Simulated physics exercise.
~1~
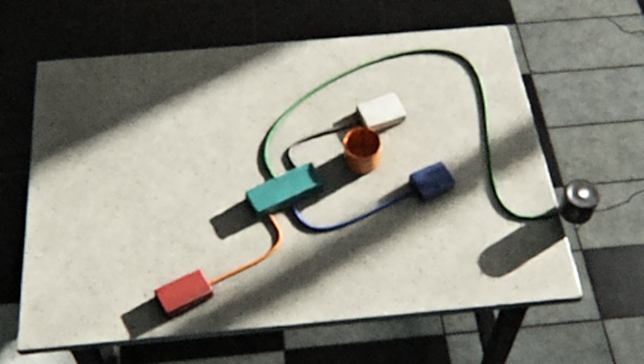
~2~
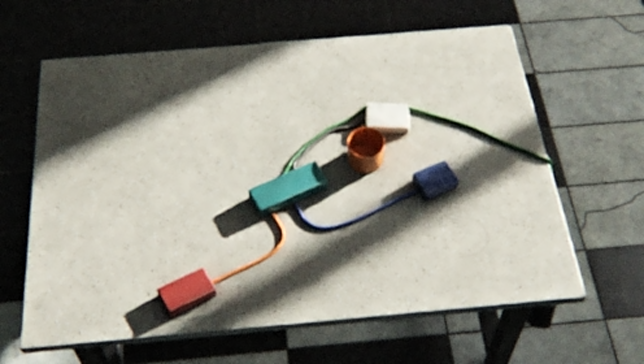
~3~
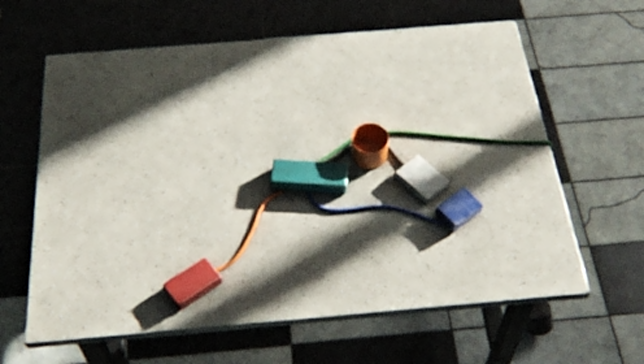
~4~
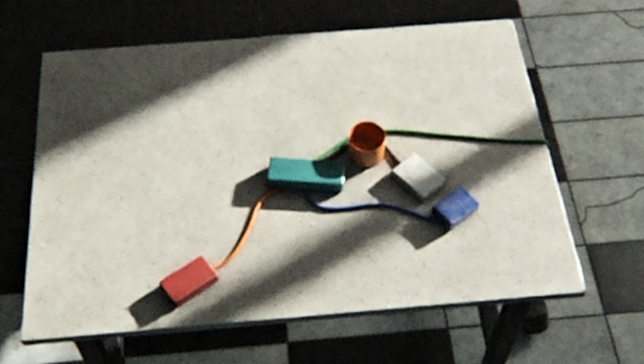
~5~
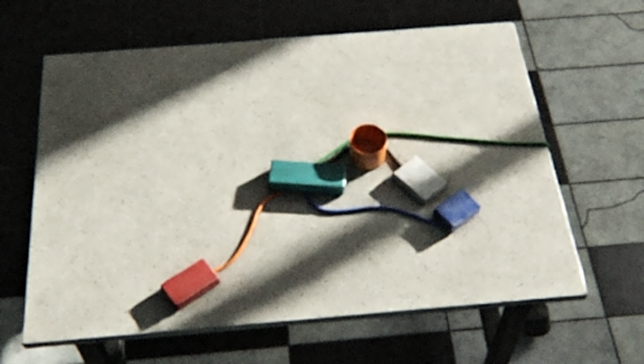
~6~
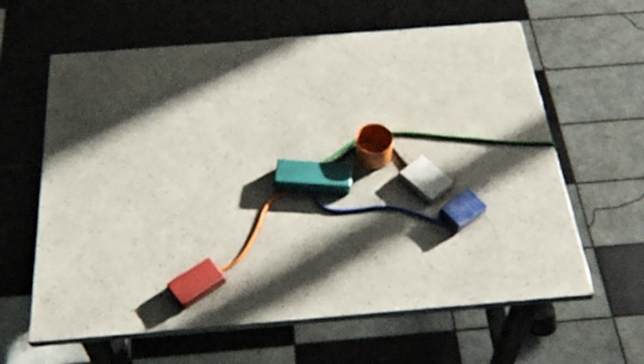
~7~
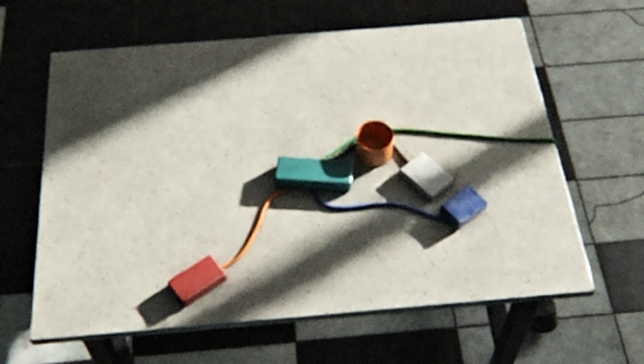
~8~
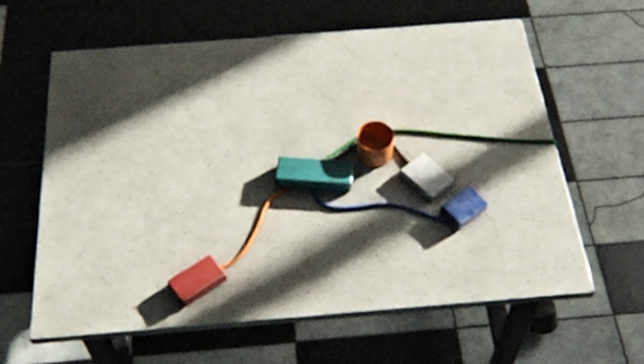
A pale folding table stands on a tiled floor, seen from above at a slight angle by a gently swaying camera. A teal strip near the middle links by cables to a red charger at lower left, a white drive, a dark blue reader to the right and a small dark speaker at the right edge, with an orange cup beside the drive. The speaker drops off the edge, pulling its green cable taut. The strip turns slightly, while the drive and reader shift toward the lower right. Everything then settles, the charger and cup still in place and the green cable stretched over the edge.
